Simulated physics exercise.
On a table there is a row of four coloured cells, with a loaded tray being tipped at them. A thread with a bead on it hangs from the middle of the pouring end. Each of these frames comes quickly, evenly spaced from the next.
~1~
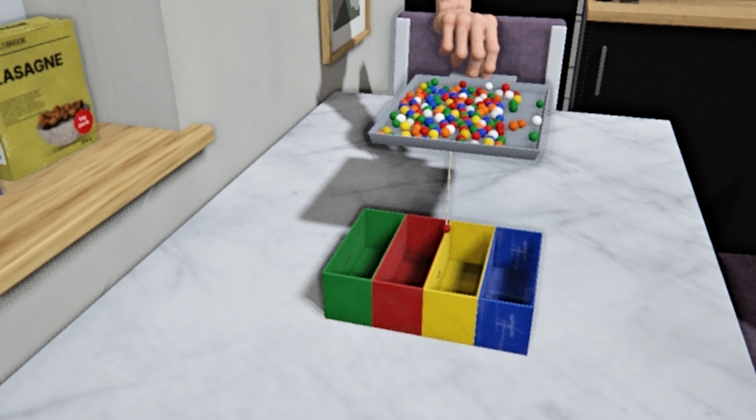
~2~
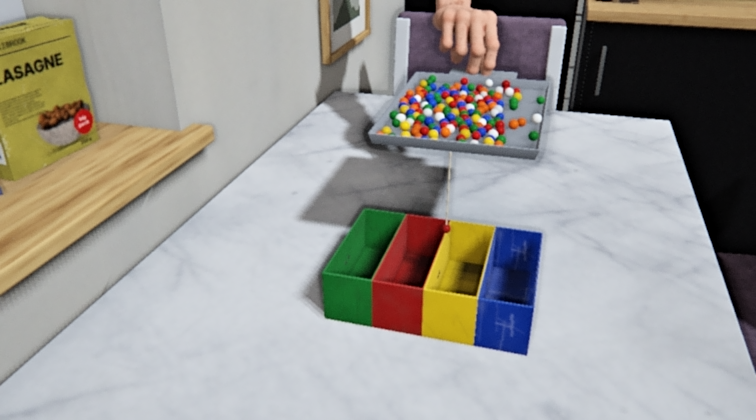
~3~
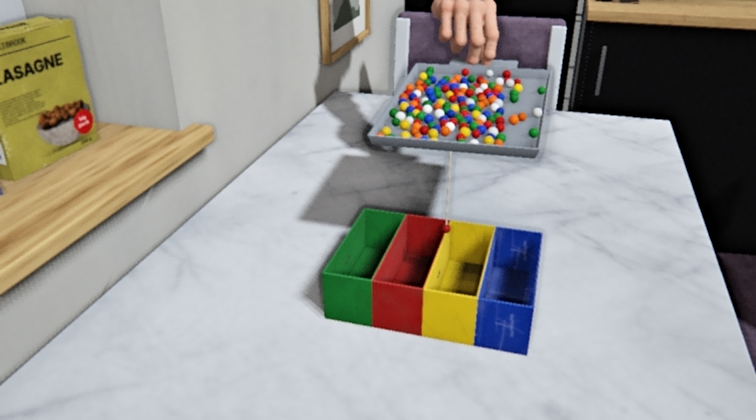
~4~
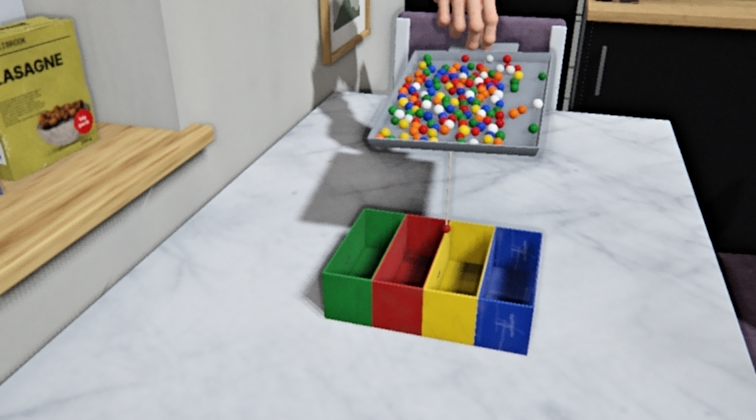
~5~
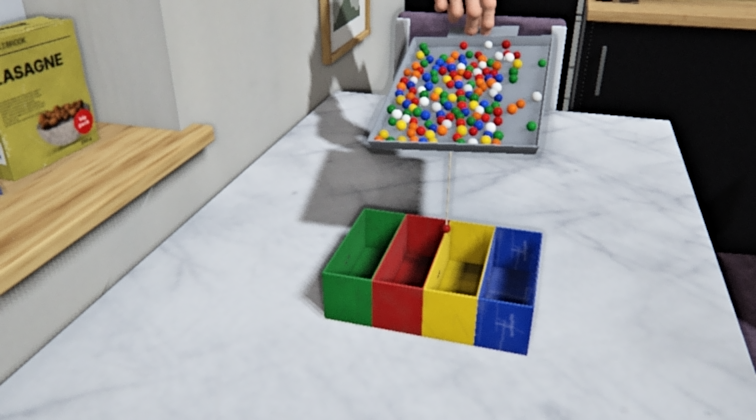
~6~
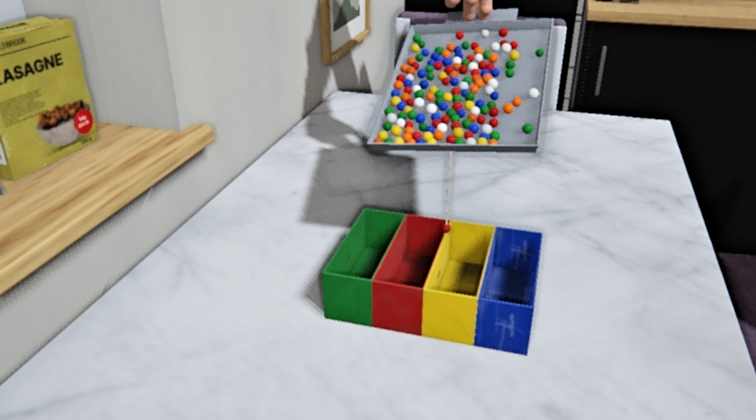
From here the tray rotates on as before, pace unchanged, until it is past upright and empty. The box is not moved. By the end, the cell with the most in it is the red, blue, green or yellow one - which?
The green one.
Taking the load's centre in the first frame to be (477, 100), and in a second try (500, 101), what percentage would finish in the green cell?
It would be roughly 40 per cent for the first and roughly 50 per cent for the second.
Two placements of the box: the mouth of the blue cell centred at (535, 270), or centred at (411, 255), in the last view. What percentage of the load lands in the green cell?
It works out to 40 percent and then 0 percent.
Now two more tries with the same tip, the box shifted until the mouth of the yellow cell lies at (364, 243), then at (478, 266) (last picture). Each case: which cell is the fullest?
The yellow cell first, the green cell second.
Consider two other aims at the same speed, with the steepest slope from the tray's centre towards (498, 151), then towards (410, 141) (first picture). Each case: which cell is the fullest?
Try 1 - that blue cell. Try 2 - the green cell.
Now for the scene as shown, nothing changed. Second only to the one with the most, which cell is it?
The answer would be that red cell.
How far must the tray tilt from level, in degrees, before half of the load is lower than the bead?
The tilt then is about 80°.
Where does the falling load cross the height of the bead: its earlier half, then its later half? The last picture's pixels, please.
(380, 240), then (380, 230).
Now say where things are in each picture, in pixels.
In the first picture, corners of the pouring end near (373, 132) and (536, 149), level; middle of the load near (455, 115), round plastic beads; bead on its thread near (446, 229); green cell near (348, 295); red cell near (397, 304); yellow cell near (449, 313); blue cell near (503, 322).
In the second picture, corners of the pouring end near (373, 132) and (536, 148), level; middle of the load near (455, 113).
In the third picture, corners of the pouring end near (372, 134) and (536, 147), tipped barely, lowest at the left corner; middle of the load near (455, 109).
In the fourth picture, corners of the pouring end near (372, 136) and (535, 146), tipped a little, lowest at the left corner; middle of the load near (454, 103).
In the fifth picture, corners of the pouring end near (372, 139) and (535, 144), tipped clearly, lowest at the left corner; middle of the load near (460, 94), near a quarter on the move.
In the sixth picture, corners of the pouring end near (372, 141) and (534, 143), tipped clearly, lowest at the left corner; middle of the load near (456, 92), all but a few on the move; green cell near (348, 295); red cell near (397, 304); yellow cell near (449, 313); blue cell near (503, 322).
Shortly afterwards, tray tipped steeply; near half on the tray; a little in the green cell; a little in the red cell; only a few in the blue cell; only a few in the yellow cell; near a quarter falling or outside the box.
Next, tray tipped past a quarter turn; only a few on the tray; near half in the green cell; near a quarter in the red cell; a little in the yellow cell; only a few in the blue cell; near a quarter falling or outside the box.
Some moments later, tray tipped past a quarter turn; near half in the green cell; near a quarter in the red cell; a little in the yellow cell; only a few in the blue cell; near a quarter falling or outside the box.
In the end, tray tipped past a quarter turn; near half in the green cell; near a quarter in the red cell; a little in the yellow cell; only a few in the blue cell; near a quarter outside the box.
